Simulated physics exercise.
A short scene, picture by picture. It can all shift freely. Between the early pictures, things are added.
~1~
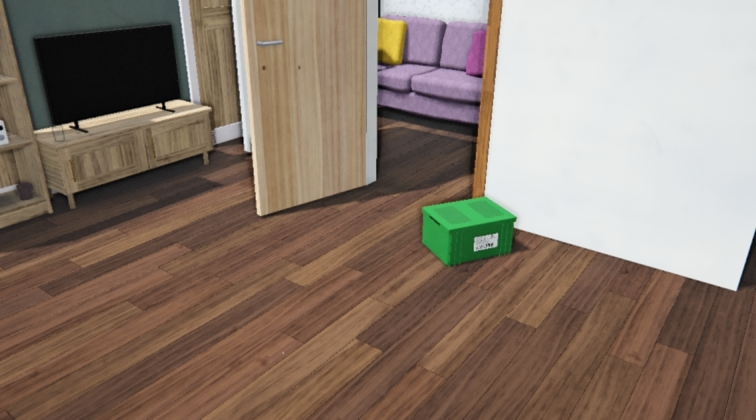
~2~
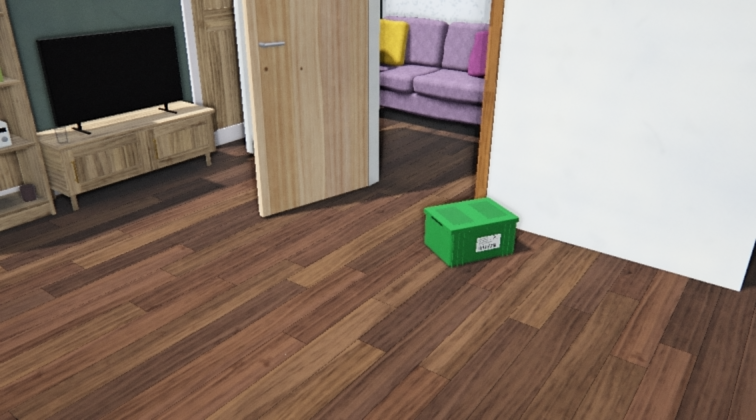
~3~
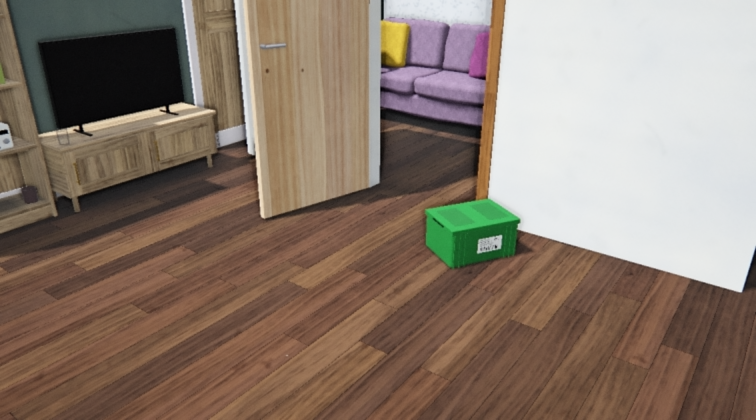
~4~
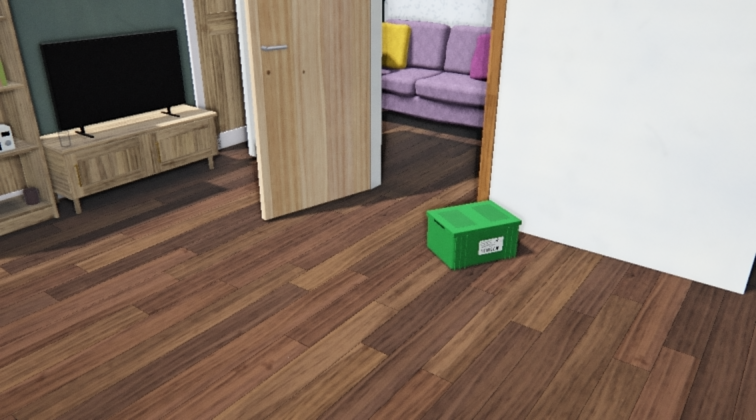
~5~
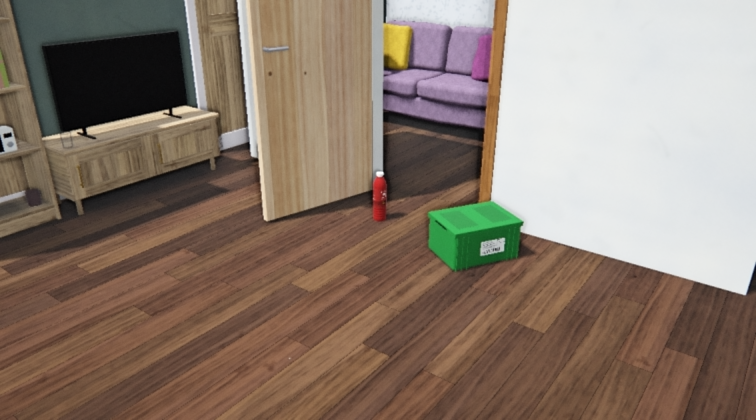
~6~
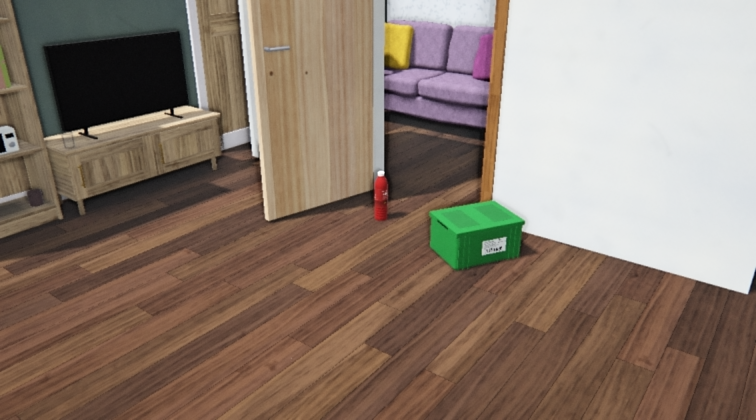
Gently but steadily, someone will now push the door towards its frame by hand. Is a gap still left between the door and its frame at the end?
No, there is no gap.
Then, 1.30 s after the last picture, door 64° open.
Then, 2.10 s after the last picture, door 35° open; red bottle slid well along near (404, 194).
Then, 2.90 s after the last picture, door 11° open; red bottle slid well along near (431, 188).
At rest, door 0° open; moved from the start, red bottle; green tote in place. Seen from the same camera at the end, red bottle near (441, 184).
